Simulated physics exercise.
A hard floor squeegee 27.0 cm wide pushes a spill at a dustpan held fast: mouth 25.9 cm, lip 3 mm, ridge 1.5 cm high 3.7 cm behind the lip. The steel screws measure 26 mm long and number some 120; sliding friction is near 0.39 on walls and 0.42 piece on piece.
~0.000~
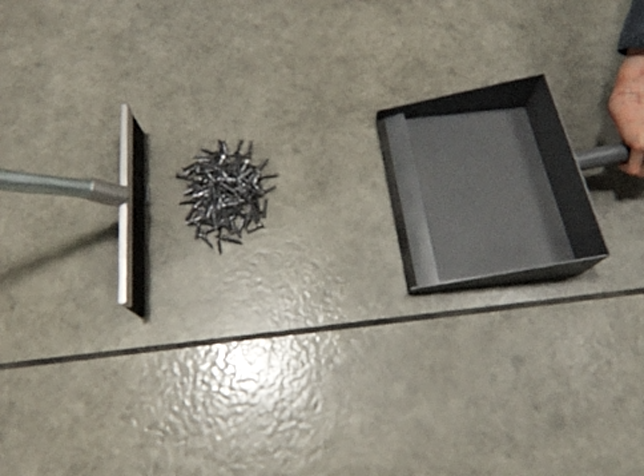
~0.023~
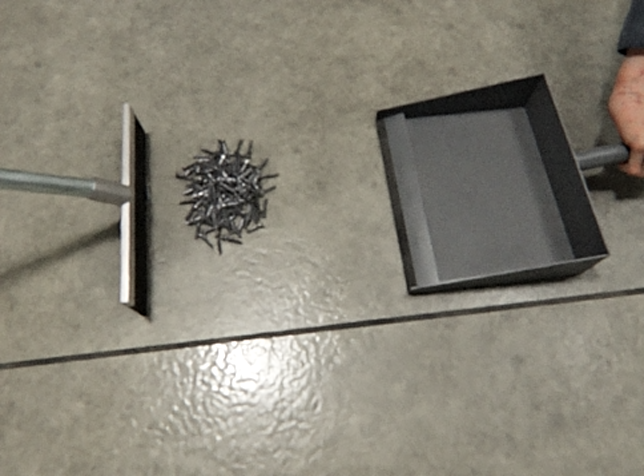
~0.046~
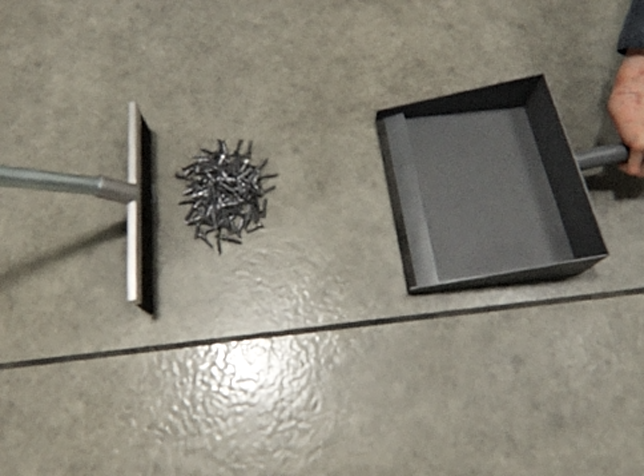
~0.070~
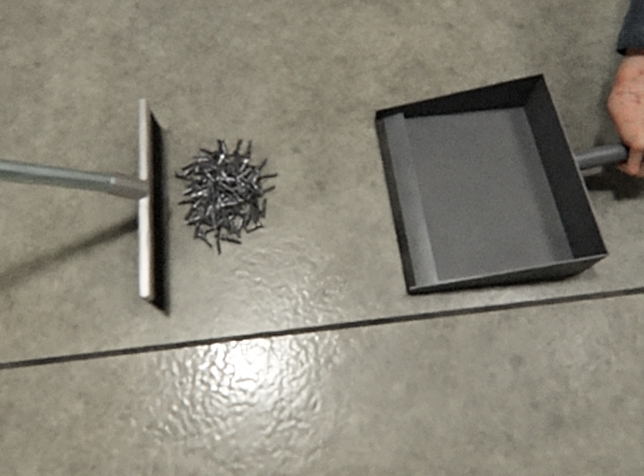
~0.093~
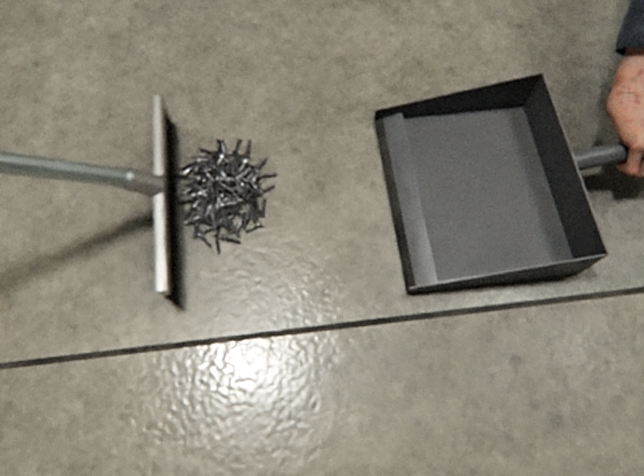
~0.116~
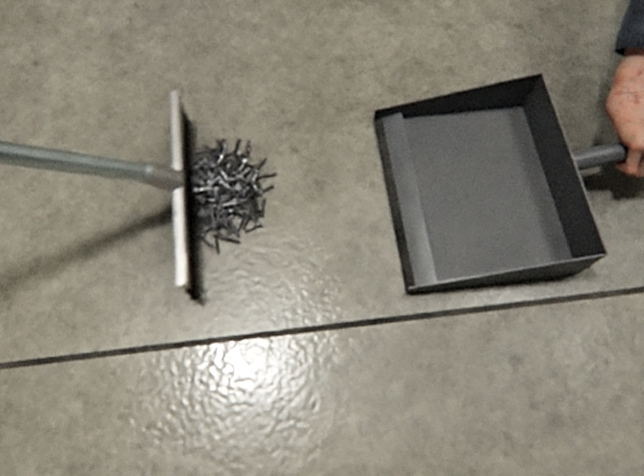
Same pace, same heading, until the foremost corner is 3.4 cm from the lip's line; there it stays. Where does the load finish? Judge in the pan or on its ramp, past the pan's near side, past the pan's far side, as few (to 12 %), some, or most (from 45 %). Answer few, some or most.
Pan some, near side few, far side some.
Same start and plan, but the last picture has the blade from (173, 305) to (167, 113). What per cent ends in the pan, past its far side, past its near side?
Pan 30, far 5, near 0.
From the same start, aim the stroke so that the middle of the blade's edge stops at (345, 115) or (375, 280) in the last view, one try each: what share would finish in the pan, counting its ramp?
Some 20 and 30 per cent.
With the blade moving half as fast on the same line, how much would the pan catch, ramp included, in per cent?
In that case some 15 per cent.
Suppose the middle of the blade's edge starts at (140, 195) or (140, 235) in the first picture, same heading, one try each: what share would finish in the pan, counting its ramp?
About 40 and 40 per cent.
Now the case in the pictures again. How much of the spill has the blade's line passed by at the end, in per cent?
Some 0 per cent.
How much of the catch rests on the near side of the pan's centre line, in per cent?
Roughly 20 per cent.
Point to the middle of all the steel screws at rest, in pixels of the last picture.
At about (383, 153).
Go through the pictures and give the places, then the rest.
Blade from (126, 303) to (128, 112), moved 0.0 cm, 0 of the pieces shifted so far; middle of the pieces at (223, 191); pan at (486, 191), in the first frame.
Blade from (128, 302) to (130, 111), moved 0.3 cm, 0 of the pieces shifted so far; middle of the pieces at (223, 191), in the second frame.
Blade from (135, 300) to (135, 110), moved 1.1 cm, 1 of the pieces shifted so far; middle of the pieces at (223, 191), in the third frame.
Blade from (148, 296) to (146, 107), moved 2.6 cm, 1 of the pieces shifted so far; middle of the pieces at (222, 191), in the fourth frame.
Blade from (164, 291) to (160, 103), moved 4.5 cm, 1 of the pieces shifted so far; middle of the pieces at (221, 191), in the fifth frame.
Blade from (184, 285) to (176, 98), moved 6.9 cm, 39 of the pieces shifted so far; middle of the pieces at (222, 189); pan at (483, 190). The blade's pace is about 1.04 m/s, heading 10 degrees away from the viewer's side, in the sixth frame.
Then, at 0.24 s, middle of the blade 14 cm from the lip; 0 % over the lip, far side 5 %, near side 0 %.
Then, at 0.32 s, middle of the blade 6 cm from the lip; 0 % over the lip, far side 15 %, near side 0 %.
After 0.54 s, middle of the blade 4 cm from the lip; 40 % over the lip, far side 20 %, near side 0 %.
In the end, at 1.5 s, pan 40 %, near side 0 %, far side 20 %, in front of the lip or behind the blade 40 %.
